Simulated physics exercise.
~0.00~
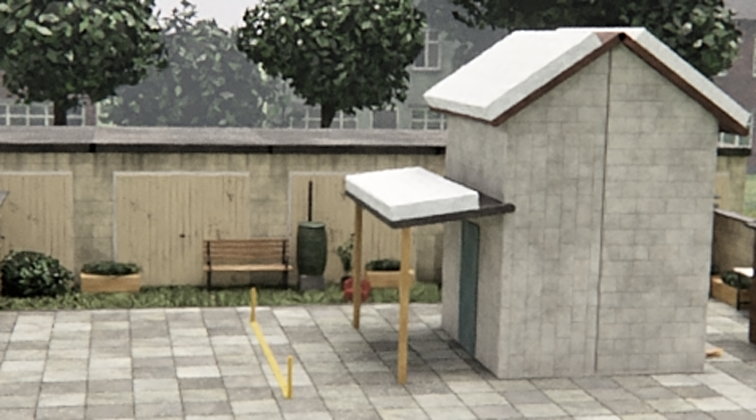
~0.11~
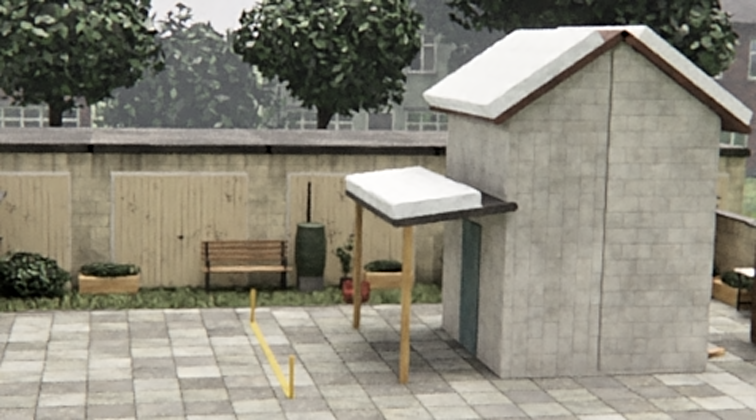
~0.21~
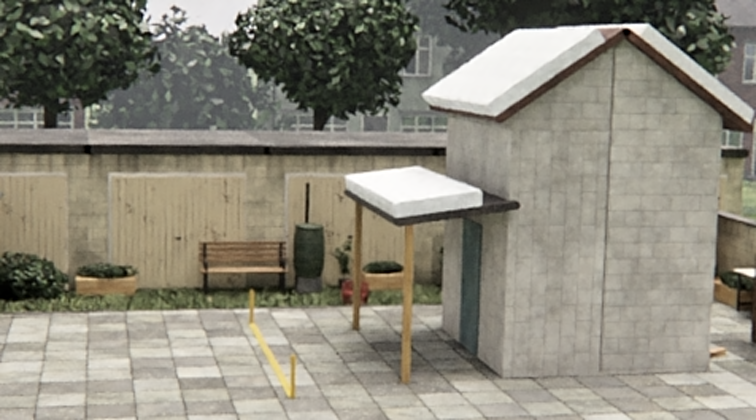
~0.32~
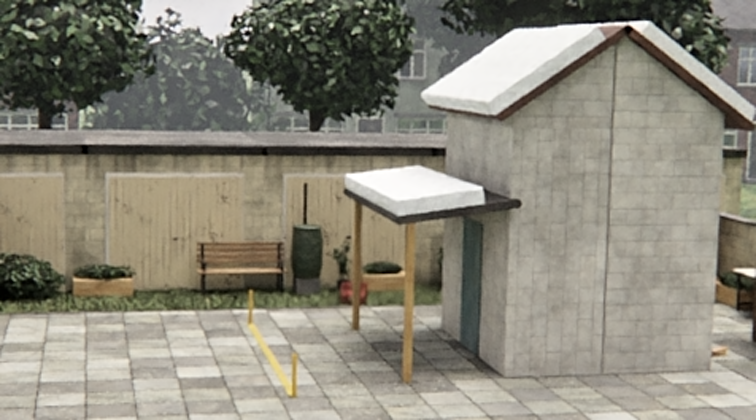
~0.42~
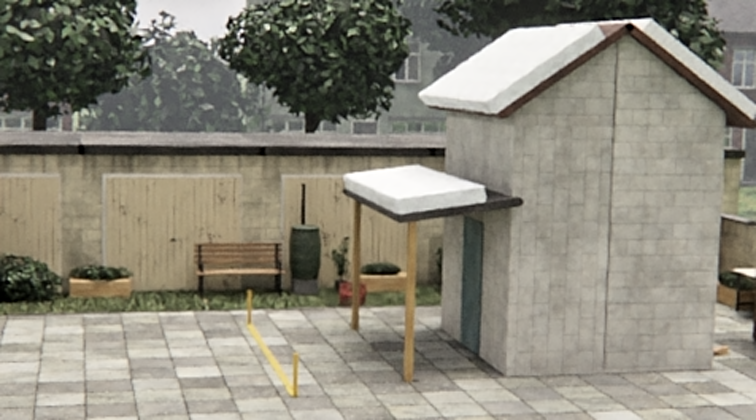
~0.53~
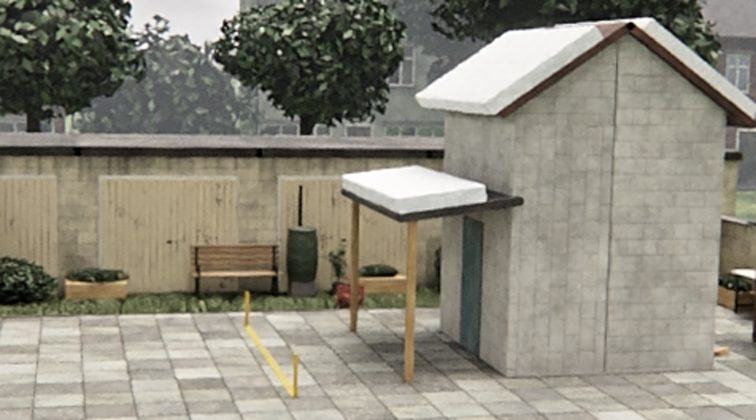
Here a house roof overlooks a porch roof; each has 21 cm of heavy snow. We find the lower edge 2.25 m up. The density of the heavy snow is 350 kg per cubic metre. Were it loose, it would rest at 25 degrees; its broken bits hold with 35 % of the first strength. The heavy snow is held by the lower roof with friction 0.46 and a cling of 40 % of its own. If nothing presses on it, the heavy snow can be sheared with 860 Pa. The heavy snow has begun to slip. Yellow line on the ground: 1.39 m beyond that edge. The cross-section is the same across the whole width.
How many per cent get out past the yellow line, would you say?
I would say 0 percent.
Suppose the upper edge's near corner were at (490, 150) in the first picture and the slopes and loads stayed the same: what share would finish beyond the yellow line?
About 0 per cent.
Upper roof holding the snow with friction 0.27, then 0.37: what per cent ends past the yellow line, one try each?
I'd expect around 12 percent, then around 1 percent.
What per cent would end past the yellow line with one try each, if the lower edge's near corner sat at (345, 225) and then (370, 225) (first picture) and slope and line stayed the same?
0 %, then 0 %.
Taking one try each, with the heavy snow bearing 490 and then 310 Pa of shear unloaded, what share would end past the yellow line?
First try roughly 4 per cent, second try roughly 12 per cent.
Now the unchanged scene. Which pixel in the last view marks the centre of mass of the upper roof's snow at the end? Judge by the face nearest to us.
Close to (438, 188) in the last picture.
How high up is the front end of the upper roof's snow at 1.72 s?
Somewhere around 2.6 metres, I'd say.
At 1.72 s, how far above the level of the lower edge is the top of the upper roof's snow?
1.7 m or thereabouts.
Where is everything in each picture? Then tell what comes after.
In the first frame, leading edge of the heavy snow at (490, 113).
In the second frame, leading edge of the heavy snow at (492, 111), its middle shifted 5 mm.
In the third frame, leading edge of the heavy snow at (493, 110), its middle shifted 1.6 cm.
In the fourth frame, leading edge of the heavy snow at (494, 108), its middle shifted 3.6 cm, 2 % of it past the upper edge, in one piece.
In the fifth frame, leading edge of the heavy snow at (493, 108), its middle shifted 6.6 cm, 3 % of it past the upper edge, in one piece.
In the sixth frame, leading edge of the heavy snow at (491, 111), its middle shifted 11 cm, 6 % of it past the upper edge, in one piece.
After 1.07 s, none is below the lower edge and 0 % is past the line.
After 1.72 s, none is below the lower edge and 0 % is past the line.
After 2.36 s, none is below the lower edge and 0 % is past the line.
After 3.00 s, none is below the lower edge and 0 % is past the line.
After 5.20 s, at the end, 4 % is below the lower edge and 0 % is past the line.
